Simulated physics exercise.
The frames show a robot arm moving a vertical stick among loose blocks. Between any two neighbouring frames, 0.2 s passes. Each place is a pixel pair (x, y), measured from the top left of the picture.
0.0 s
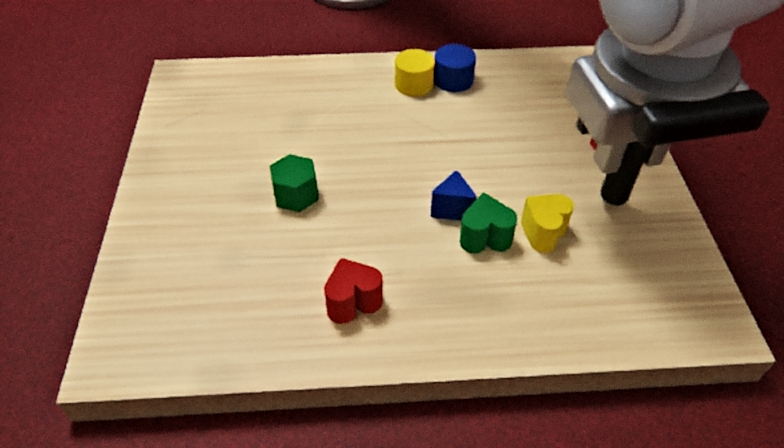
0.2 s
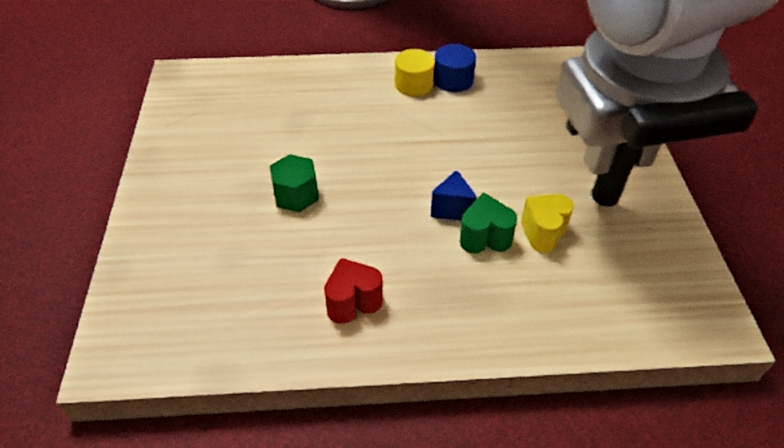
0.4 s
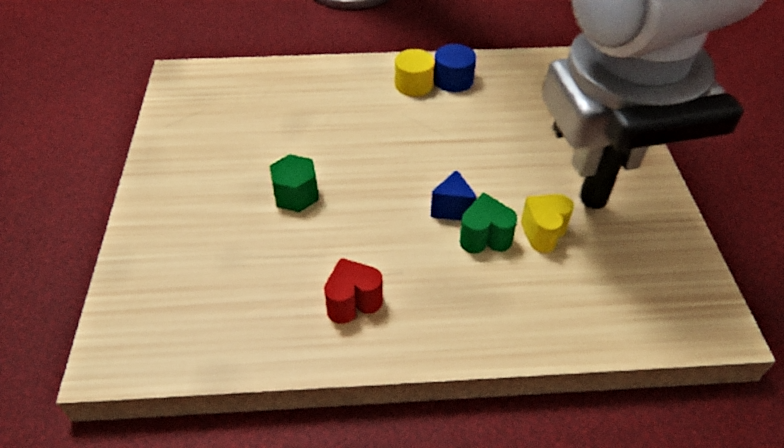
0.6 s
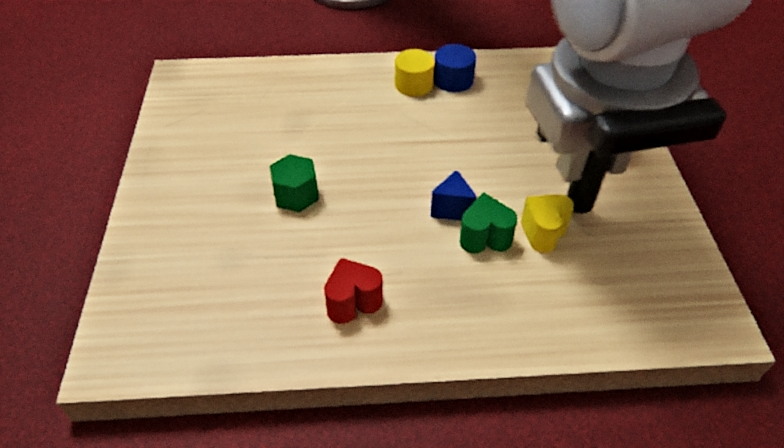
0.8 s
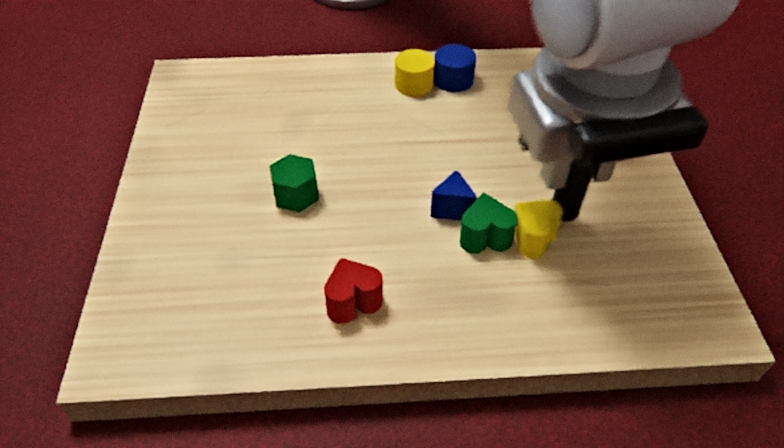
A robot arm with a black vertical stick reaches in at the upper right of a pale wooden board on a dark red surface, seen from above at an angle by a still camera. A yellow and a blue cylinder sit at the back, a green hexagon left, a red heart in front, and a blue triangle, green heart and yellow heart right of centre. The stick slides left and slightly forward, then nudges the yellow heart, turning it against the green one.
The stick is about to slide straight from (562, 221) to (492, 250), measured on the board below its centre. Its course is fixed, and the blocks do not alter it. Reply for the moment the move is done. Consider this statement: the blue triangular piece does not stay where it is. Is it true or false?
That claim is false.
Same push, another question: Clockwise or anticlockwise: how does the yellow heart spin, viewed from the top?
The answer is counter-clockwise.
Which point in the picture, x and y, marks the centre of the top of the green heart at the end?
The middle of its top is at (460, 222).
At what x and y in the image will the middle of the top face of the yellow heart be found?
Put as a pixel place, it's (495, 259).
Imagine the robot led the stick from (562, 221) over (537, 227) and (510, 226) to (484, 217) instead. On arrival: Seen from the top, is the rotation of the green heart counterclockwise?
No, I don't think so.
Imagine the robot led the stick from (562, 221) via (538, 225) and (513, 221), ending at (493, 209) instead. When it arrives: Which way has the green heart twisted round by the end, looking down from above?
It goes clockwise.
The first path, step by step. Halfway along, stick (529, 227); green heart (465, 221), turned 60° clockwise; yellow heart (512, 237), turned 25° anticlockwise.
At the end, stick (494, 242); blue triangular piece unmoved; green heart (460, 222), turned 65° clockwise; yellow heart (495, 259), turned 70° anticlockwise.
